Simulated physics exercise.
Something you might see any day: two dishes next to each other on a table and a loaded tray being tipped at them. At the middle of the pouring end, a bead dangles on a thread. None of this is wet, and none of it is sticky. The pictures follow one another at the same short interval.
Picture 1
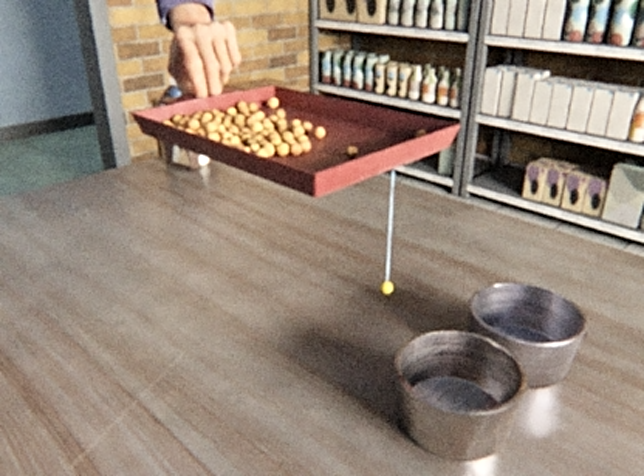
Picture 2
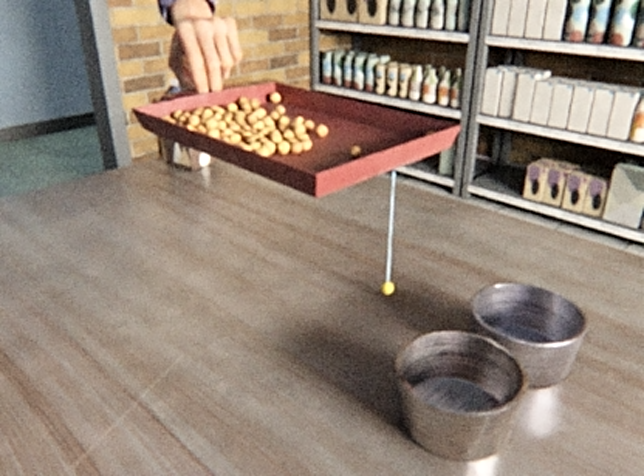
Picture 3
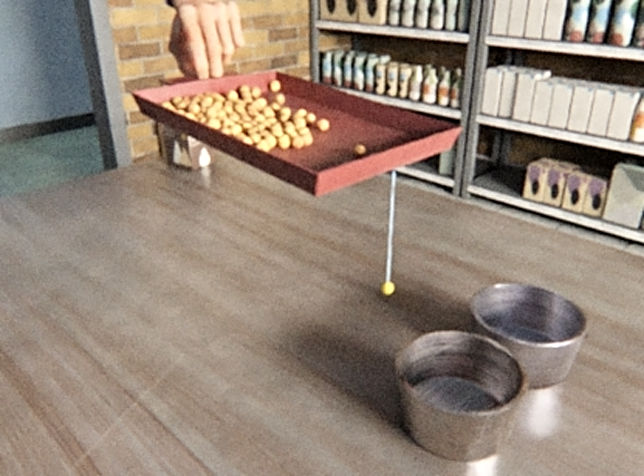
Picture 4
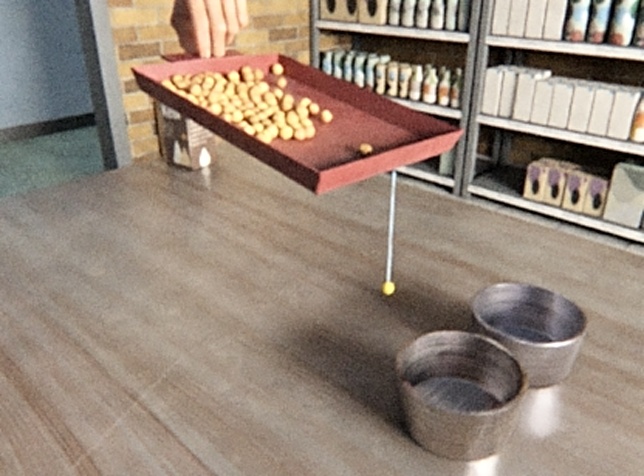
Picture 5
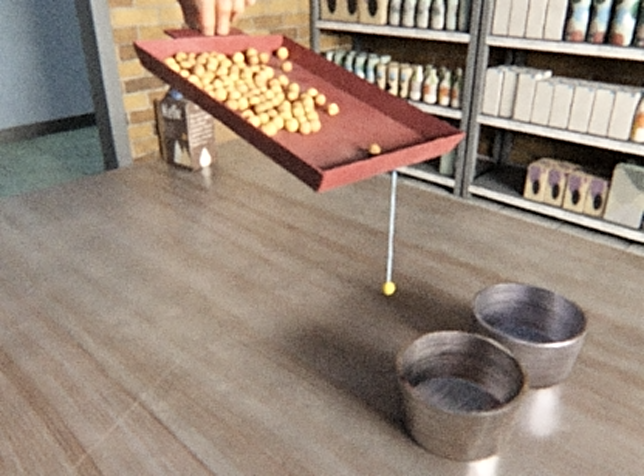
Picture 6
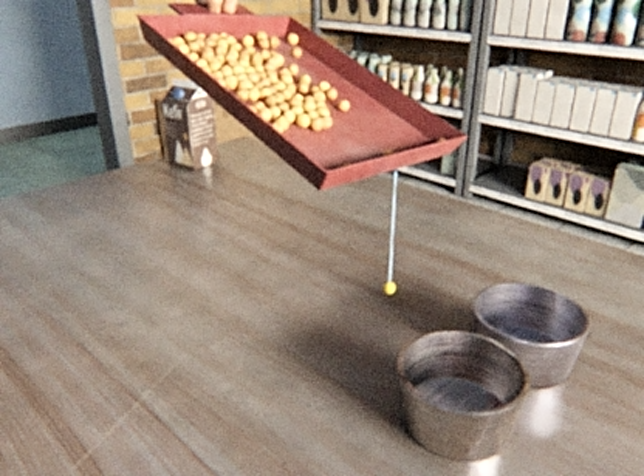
In this clip, a hand raises the far end of a red tray holding small round tan pieces above a table with two metal dishes, and the tray tilts increasingly as the pieces begin sliding toward its lower end.
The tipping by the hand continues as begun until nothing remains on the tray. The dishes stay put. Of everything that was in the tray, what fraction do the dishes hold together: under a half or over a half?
Well, most of the load misses the dishes, as it turns out.
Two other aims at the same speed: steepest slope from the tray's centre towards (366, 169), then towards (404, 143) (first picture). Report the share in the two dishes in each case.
Around 20 percent for the first aim and around 10 percent for the second.
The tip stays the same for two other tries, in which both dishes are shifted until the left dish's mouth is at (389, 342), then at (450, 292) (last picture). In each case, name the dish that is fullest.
The first time it is the dish to the right, and the second time it is the dish to the left.
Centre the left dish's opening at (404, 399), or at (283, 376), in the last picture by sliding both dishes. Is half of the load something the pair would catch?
Shy of half, then shy of half.
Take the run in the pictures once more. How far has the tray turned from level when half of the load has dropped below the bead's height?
The tilt then is about 90°.
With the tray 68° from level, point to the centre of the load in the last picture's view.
The centre of the load shows up near (437, 166) in the last view.
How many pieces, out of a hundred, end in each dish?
The left dish keeps near 10 in a hundred, the right dish near 10 in a hundred.
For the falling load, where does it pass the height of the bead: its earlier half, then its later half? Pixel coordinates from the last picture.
About (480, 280) to begin with, then about (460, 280).
Soon after the last picture, tray tipped steeply; about half on the tray; a small part in the left dish; a small part in the right dish; a small part outside both; about a quarter in the air.
A little later, tray tipped past a quarter turn; a small part in the left dish; a small part in the right dish; most outside both; a small part in the air.
Later still, tray tipped past a quarter turn; a small part in the left dish; a small part in the right dish; most outside both.
By the end, tray tipped past a quarter turn; a small part in the left dish; a small part in the right dish; most outside both.
